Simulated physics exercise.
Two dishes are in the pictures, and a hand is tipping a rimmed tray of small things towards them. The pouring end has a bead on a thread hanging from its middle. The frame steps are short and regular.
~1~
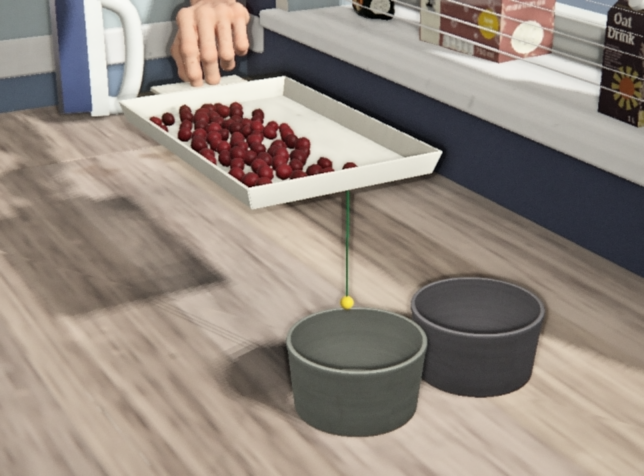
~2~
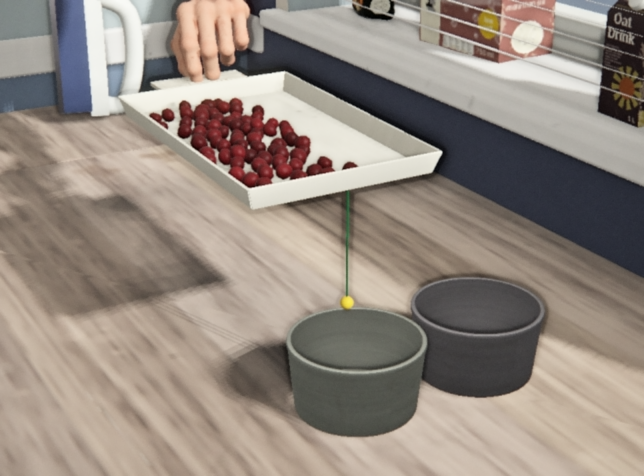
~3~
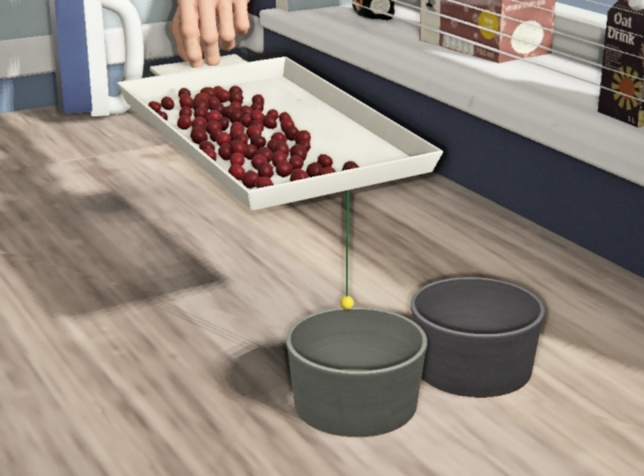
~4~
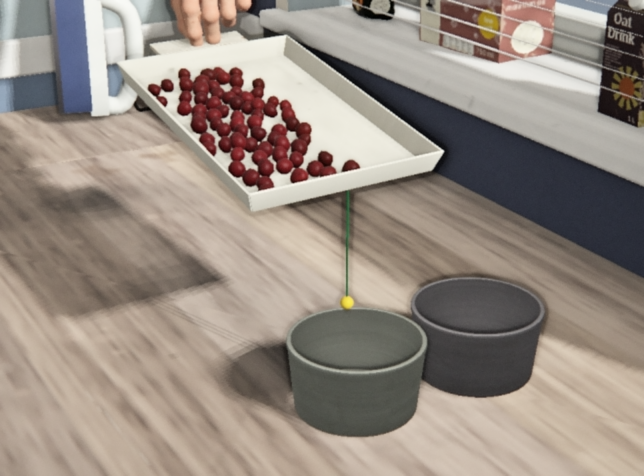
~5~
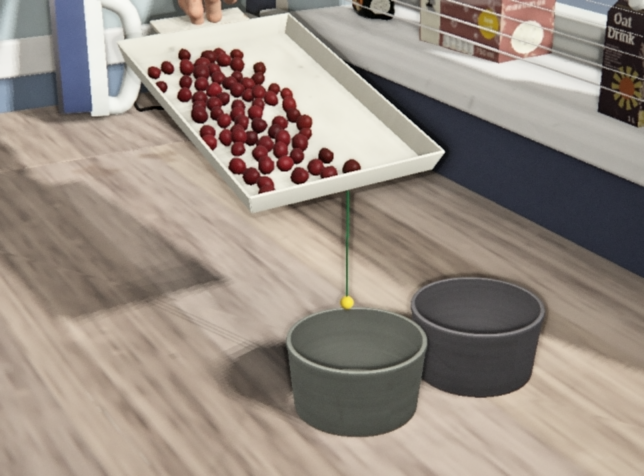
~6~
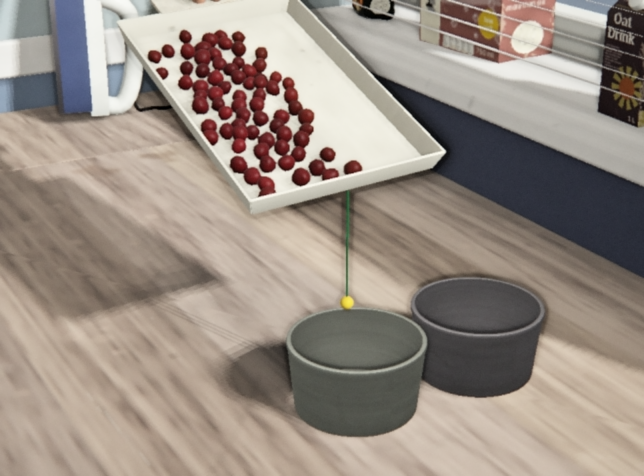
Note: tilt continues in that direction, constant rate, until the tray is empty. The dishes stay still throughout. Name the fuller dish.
It pours more generously into the left dish, it seems.
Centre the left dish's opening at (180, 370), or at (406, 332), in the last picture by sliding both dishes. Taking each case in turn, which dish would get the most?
Place 1 - the dish at right; place 2 - the dish at left.
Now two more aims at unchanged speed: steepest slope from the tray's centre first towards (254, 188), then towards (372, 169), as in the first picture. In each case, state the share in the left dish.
For the first aim it is 10 in a hundred, for the second 20 in a hundred.
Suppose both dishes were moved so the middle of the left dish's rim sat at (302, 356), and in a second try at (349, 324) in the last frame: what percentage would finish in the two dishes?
First case around 80 %, second case around 20 %.
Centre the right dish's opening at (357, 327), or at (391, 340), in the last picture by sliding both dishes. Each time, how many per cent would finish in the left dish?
Trial 1: 20 percent; trial 2: 50 percent.
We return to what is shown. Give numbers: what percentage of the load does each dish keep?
Around 50 in a hundred in the left dish and around 0 in a hundred in the right dish.
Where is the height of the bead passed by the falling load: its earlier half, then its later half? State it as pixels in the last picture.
First part (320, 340), rest (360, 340).
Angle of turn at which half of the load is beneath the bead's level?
Around 110° at that moment.
Just after the last frame, tray tipped steeply; every one on the tray.
A moment on, tray tipped past a quarter turn; roughly a quarter on the tray; roughly a quarter in the left dish; about a tenth outside both; roughly half in the air.
Further on, tray tipped past a quarter turn; roughly half in the left dish; roughly half outside both.
When it is over, tray tipped past a quarter turn; roughly half in the left dish; not one in the right dish; roughly half outside both.
